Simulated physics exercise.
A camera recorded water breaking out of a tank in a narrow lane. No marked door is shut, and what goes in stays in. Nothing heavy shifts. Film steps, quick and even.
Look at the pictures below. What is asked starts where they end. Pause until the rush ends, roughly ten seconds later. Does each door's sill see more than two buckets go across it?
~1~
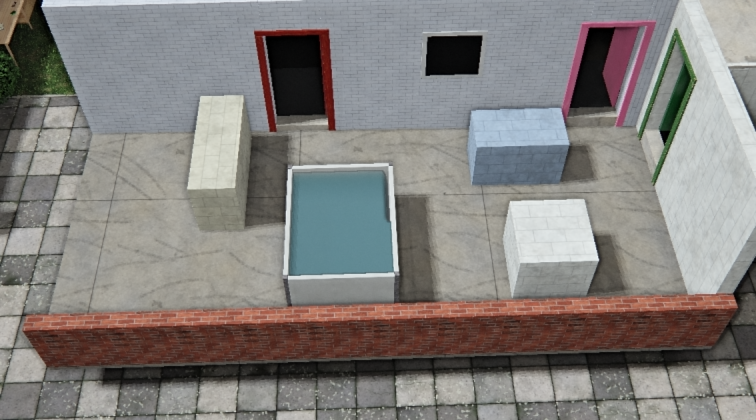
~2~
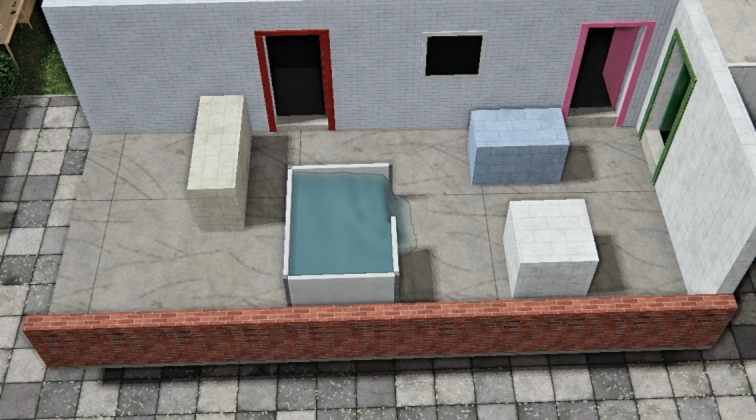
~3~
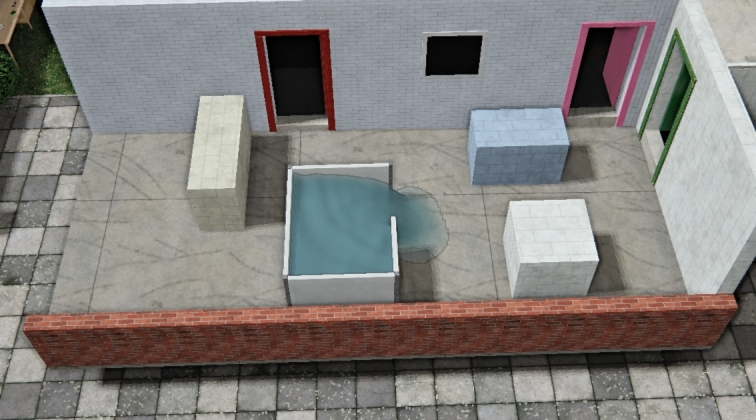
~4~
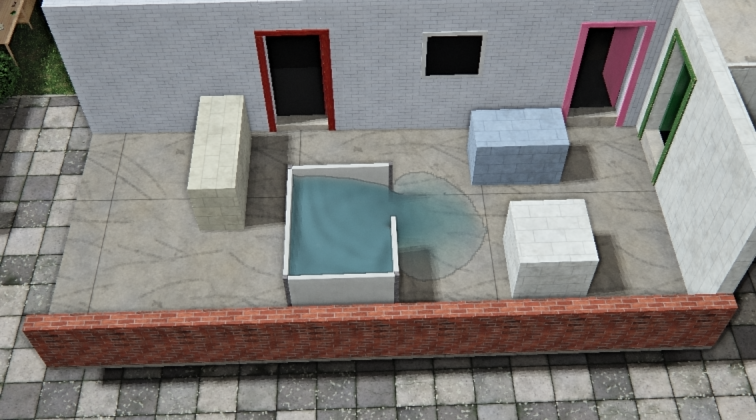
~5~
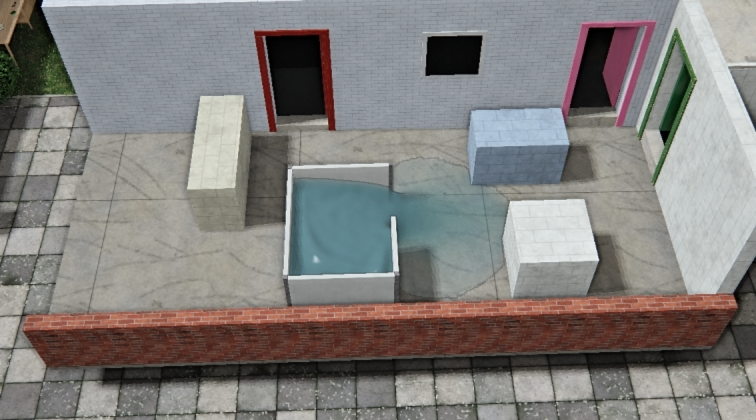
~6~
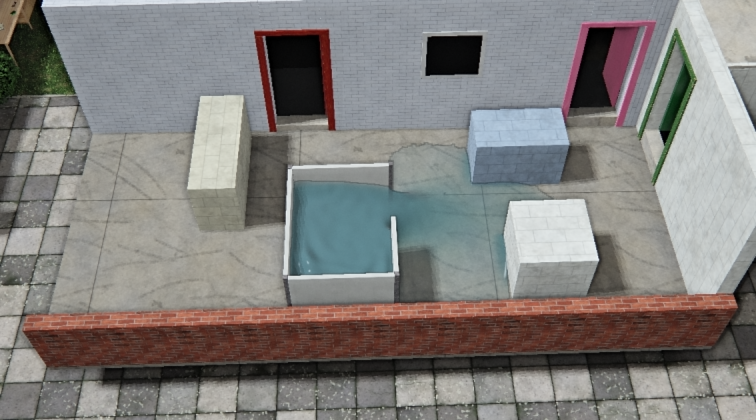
The sill of the pink door does not. The sill of the red door does not. The sill of the green door does not.
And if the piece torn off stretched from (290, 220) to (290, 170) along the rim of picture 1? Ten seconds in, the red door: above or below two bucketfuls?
Result - the red door clears the line.
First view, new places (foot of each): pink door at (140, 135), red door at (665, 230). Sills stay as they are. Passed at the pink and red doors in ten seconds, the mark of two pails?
So, the pink one doesn't reach the mark and the red one tops the limit.
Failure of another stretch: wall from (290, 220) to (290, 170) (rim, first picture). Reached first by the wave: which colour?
I'd go with the red one.
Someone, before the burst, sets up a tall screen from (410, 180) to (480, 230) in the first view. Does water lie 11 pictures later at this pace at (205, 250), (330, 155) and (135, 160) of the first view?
Untouched, soaked, untouched.
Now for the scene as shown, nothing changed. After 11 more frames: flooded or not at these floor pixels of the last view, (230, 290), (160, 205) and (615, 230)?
First spot not wet, second not wet, third inundated.
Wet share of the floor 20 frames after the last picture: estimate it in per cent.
I'd guess some 65 per cent.
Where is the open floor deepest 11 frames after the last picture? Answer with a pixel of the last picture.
Near (650, 207).
A moment on, water covers 30 % of the floor; the pink door not reached, the red door not reached, the green door wet at the sill, nothing in.
Next, water covers 45 % of the floor; the pink door wet at the sill, nothing in, the red door not reached, the green door wet at the sill, nothing in.
Then, water covers 65 % of the floor; the pink door under two buckets in, the red door wet at the sill, nothing in, the green door wet at the sill, nothing in.
Later, water covers 75 % of the floor; the pink door under two buckets in, the red door wet at the sill, nothing in, the green door wet at the sill, nothing in.
In the end, water covers 85 % of the floor; the pink door under two buckets in, the red door wet at the sill, nothing in, the green door wet at the sill, nothing in.
